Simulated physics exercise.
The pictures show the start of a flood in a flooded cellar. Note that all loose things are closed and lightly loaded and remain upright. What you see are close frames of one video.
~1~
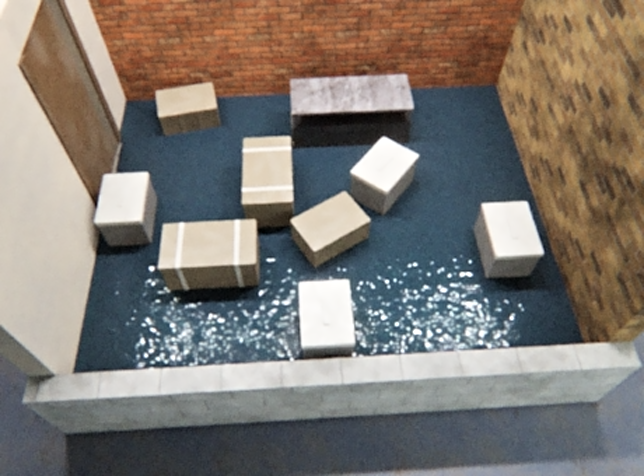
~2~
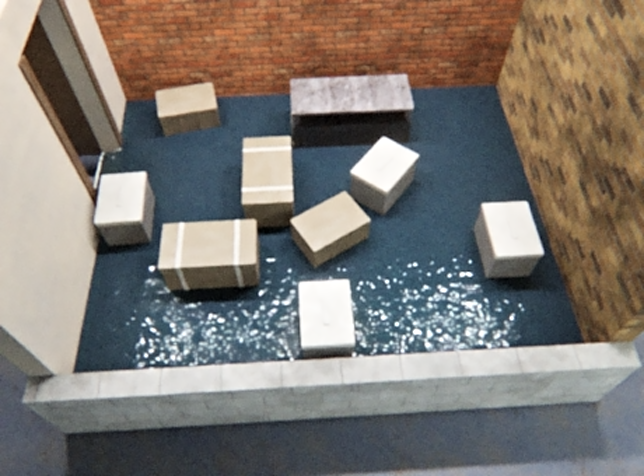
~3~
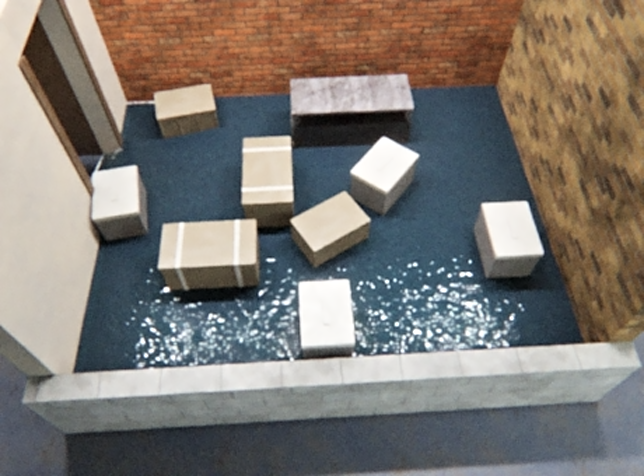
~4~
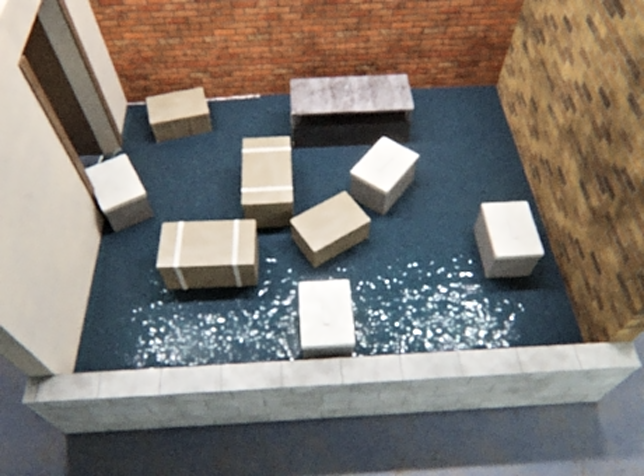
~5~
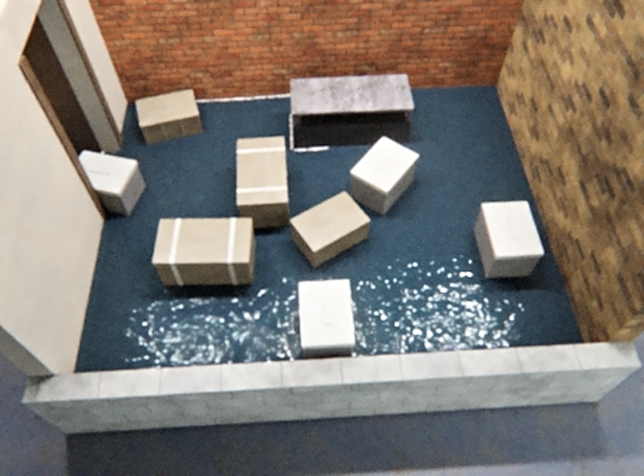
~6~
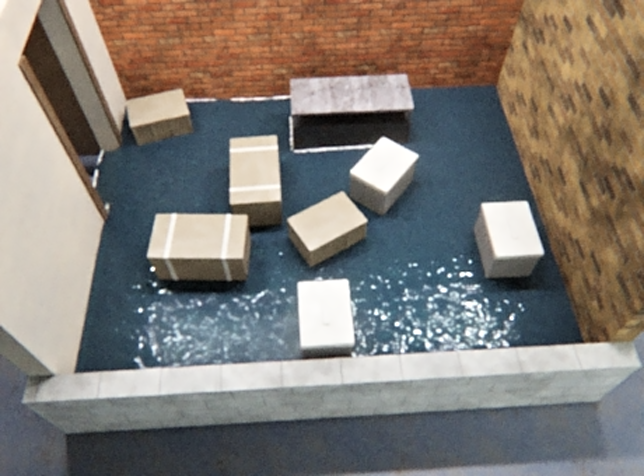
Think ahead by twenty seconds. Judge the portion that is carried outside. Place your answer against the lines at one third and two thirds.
It sits short of the one-third line.
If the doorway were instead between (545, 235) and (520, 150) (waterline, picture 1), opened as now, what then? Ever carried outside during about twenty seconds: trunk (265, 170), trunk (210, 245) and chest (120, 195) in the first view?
In turn: Yes, kept in, inside.
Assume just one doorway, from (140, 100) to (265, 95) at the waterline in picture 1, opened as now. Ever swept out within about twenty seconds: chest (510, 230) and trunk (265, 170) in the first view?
Well, the first one never leaves, but the second one leaves.
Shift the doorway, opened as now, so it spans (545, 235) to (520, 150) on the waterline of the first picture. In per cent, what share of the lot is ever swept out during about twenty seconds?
Around 60 in a hundred.
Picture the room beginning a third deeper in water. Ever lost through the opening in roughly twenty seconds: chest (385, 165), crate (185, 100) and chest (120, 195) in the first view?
Held back, swept away, swept away.
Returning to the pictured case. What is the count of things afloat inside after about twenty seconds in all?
6.
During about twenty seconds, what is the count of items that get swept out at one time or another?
Count: 2.
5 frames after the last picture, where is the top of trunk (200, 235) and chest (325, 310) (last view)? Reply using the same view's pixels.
Roughly (167, 212) for the first, roughly (291, 309) for the second.
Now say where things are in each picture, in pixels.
The first frame shows a crate at (186, 99), afloat; a trunk at (208, 243), afloat; 0 of 8 have shifted.
The second frame shows a crate at (186, 99) floats; a trunk at (208, 243) floats; 0 of 8 have shifted.
The third frame shows a crate at (184, 101) floats; a trunk at (208, 243) floats; 1 of 8 have shifted.
The fourth frame shows a crate at (177, 105), afloat, close to its start; a trunk at (207, 243), afloat; 2 of 8 have shifted.
The fifth frame shows a crate at (167, 107) floats, close to its start; a trunk at (203, 240) floats, close to its start; 4 of 8 have shifted.
The sixth frame shows a crate at (157, 107) floats, a stride from its start; a trunk at (198, 236) floats, close to its start; 4 of 8 have shifted.
A moment on, 1 of 8 are out; 7 afloat.
Next, 2 of 8 are out; 6 afloat.
Later, 2 of 8 are out; 6 afloat.
In the end, 2 of 8 are out; 6 afloat.
